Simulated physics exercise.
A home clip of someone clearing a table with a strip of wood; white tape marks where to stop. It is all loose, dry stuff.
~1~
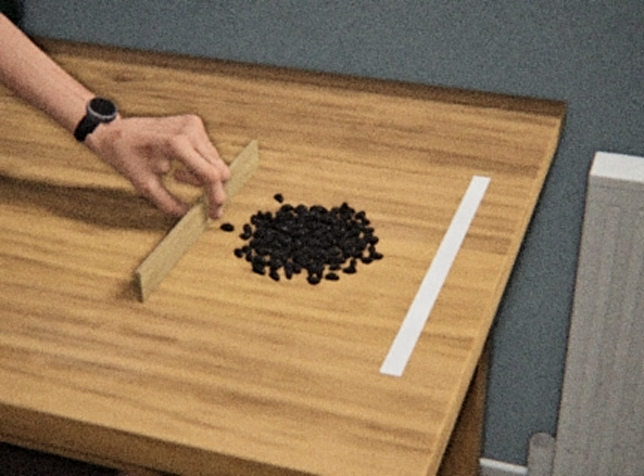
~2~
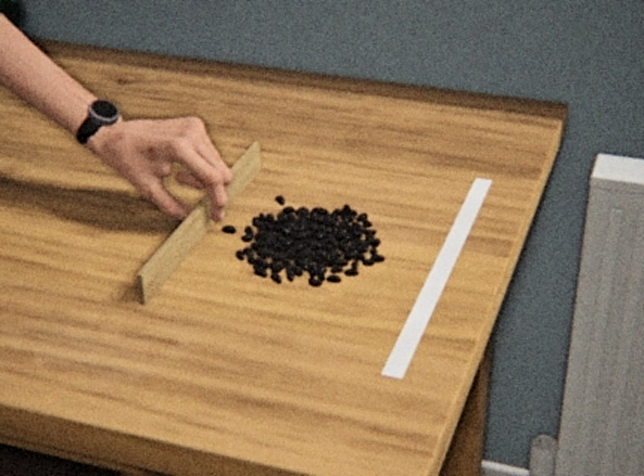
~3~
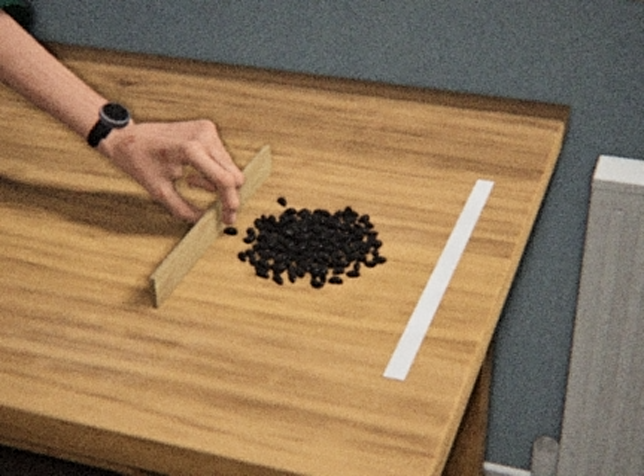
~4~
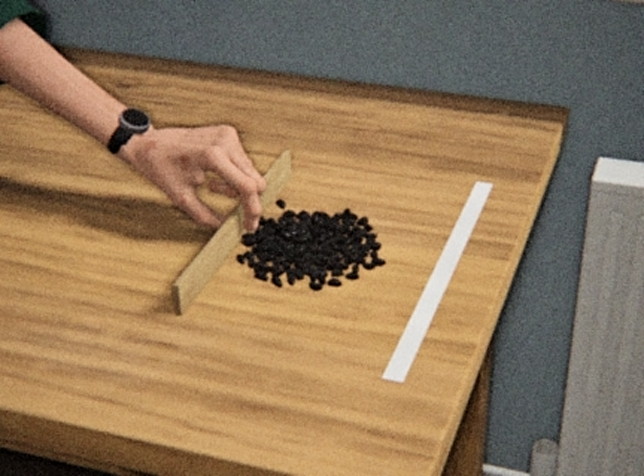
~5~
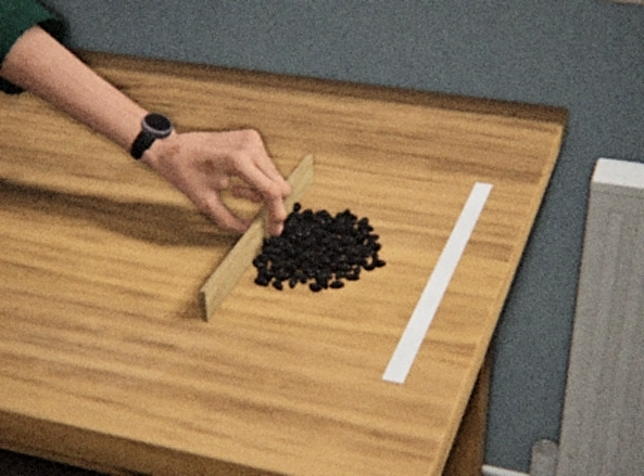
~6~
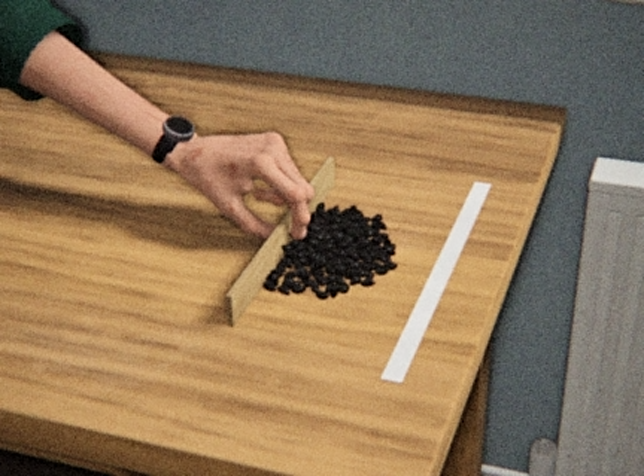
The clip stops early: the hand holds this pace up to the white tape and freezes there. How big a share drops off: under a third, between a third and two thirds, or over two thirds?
It pushes between a third and two thirds off the end.
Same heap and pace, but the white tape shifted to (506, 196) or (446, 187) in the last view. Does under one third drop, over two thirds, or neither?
At the first place beyond two thirds, at the second under a third.
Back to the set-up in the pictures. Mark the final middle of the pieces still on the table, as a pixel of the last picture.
Around (474, 276).
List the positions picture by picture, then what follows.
The first picture shows strip of wood near (149, 275), at rest; white tape near (478, 186), about a palm's width from the edge; edge at (500, 278); the heap near (312, 236), black beans.
The second picture shows strip of wood near (151, 277), at rest.
The third picture shows strip of wood near (163, 281); the heap near (316, 240).
The fourth picture shows strip of wood near (187, 288).
The fifth picture shows strip of wood near (213, 294); the heap near (320, 250), near half pushed along.
The sixth picture shows strip of wood near (238, 298); white tape near (479, 192); edge at (501, 284); the heap near (328, 252), the whole lot pushed along.
Shortly afterwards, strip of wood still moving, near (371, 233); heap all on the table, its front near (474, 259).
Next, strip of wood stopped at the white tape; heap near a third over the edge.
Some moments later, strip of wood stopped at the white tape; heap near half over the edge.
In the end, strip of wood stopped at the white tape; heap near half over the edge.
